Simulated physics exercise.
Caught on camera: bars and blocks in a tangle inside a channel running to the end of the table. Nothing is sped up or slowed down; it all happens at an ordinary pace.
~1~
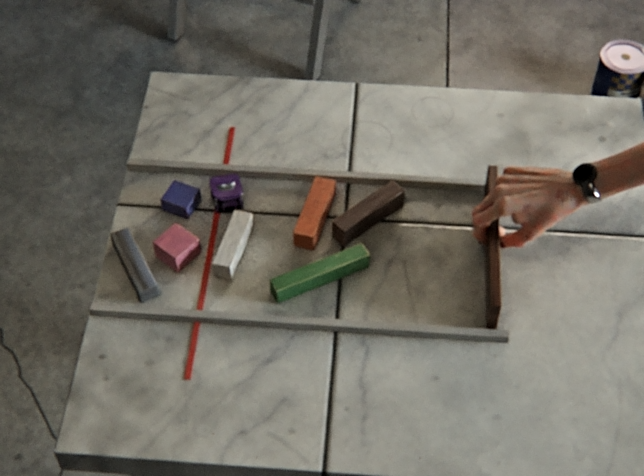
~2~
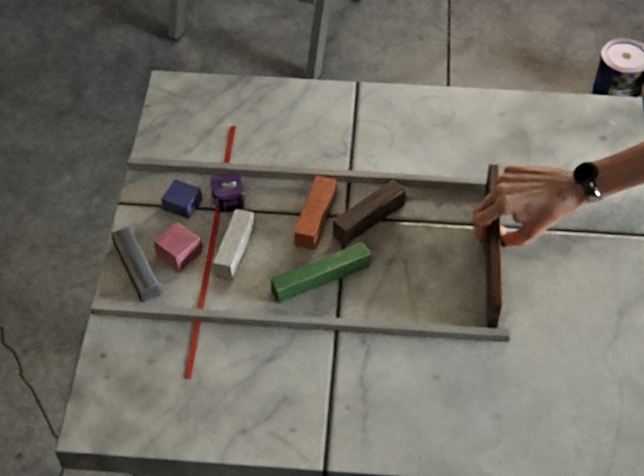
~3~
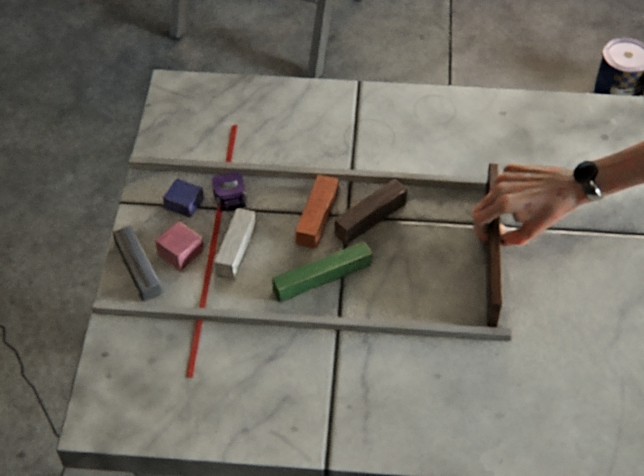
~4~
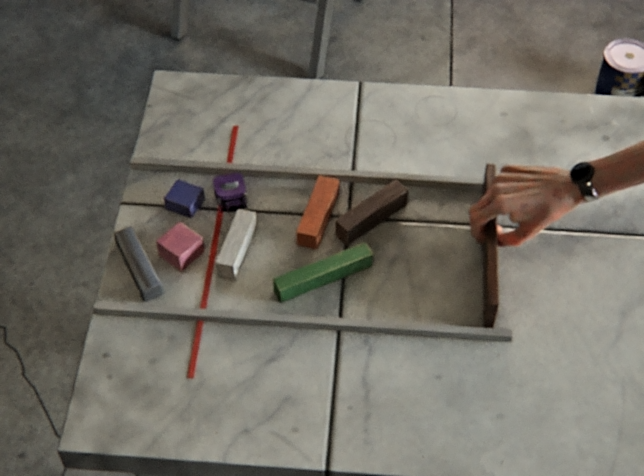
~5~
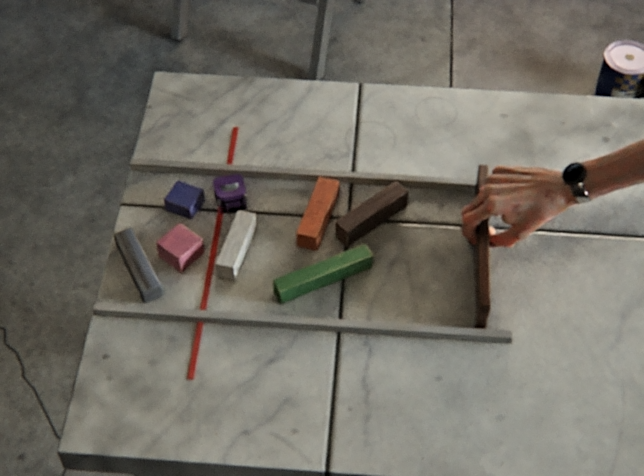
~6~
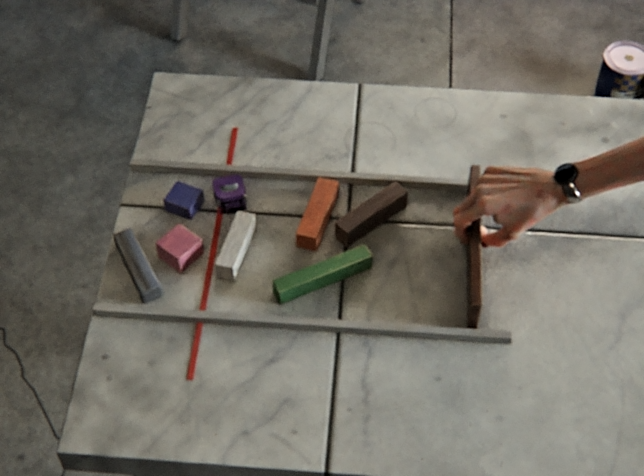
A hand slides a dark board slightly left along a channel toward scattered, motionless coloured blocks.
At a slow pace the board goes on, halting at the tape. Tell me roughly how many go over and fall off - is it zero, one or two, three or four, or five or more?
Roughly zero fall off.
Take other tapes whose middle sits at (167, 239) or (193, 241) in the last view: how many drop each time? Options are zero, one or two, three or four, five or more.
Going one tape after another, I'd say three to four for the first and either one or two for the second.
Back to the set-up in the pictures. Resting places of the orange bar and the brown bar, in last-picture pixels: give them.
Listed as asked: First (191, 205), and then (210, 206).
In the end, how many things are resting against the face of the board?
That comes to 2.
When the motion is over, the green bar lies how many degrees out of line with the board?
I'd put it at about 45°.
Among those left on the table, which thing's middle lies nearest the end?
The grey stick is the one you want.
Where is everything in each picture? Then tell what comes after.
Grey stick (134, 265); blue block (181, 200); pink block (177, 247); board (492, 245); tape (212, 242), in the first frame.
Blue block (182, 199); orange bar (316, 212), in the second frame.
Pink block (179, 246); green bar (322, 272), in the third frame.
Grey stick (138, 263); board (490, 244), in the fourth frame.
Blue block (184, 200); purple case (230, 194), in the fifth frame.
Grey stick (137, 265); blue block (184, 200); pink block (180, 248); board (474, 245); tape (215, 242), in the sixth frame.
A little later, none off yet; grey stick at rest near (137, 265); blue block at rest near (184, 200); pink block at rest near (180, 248).
When it is over, the number that fall off is zero.
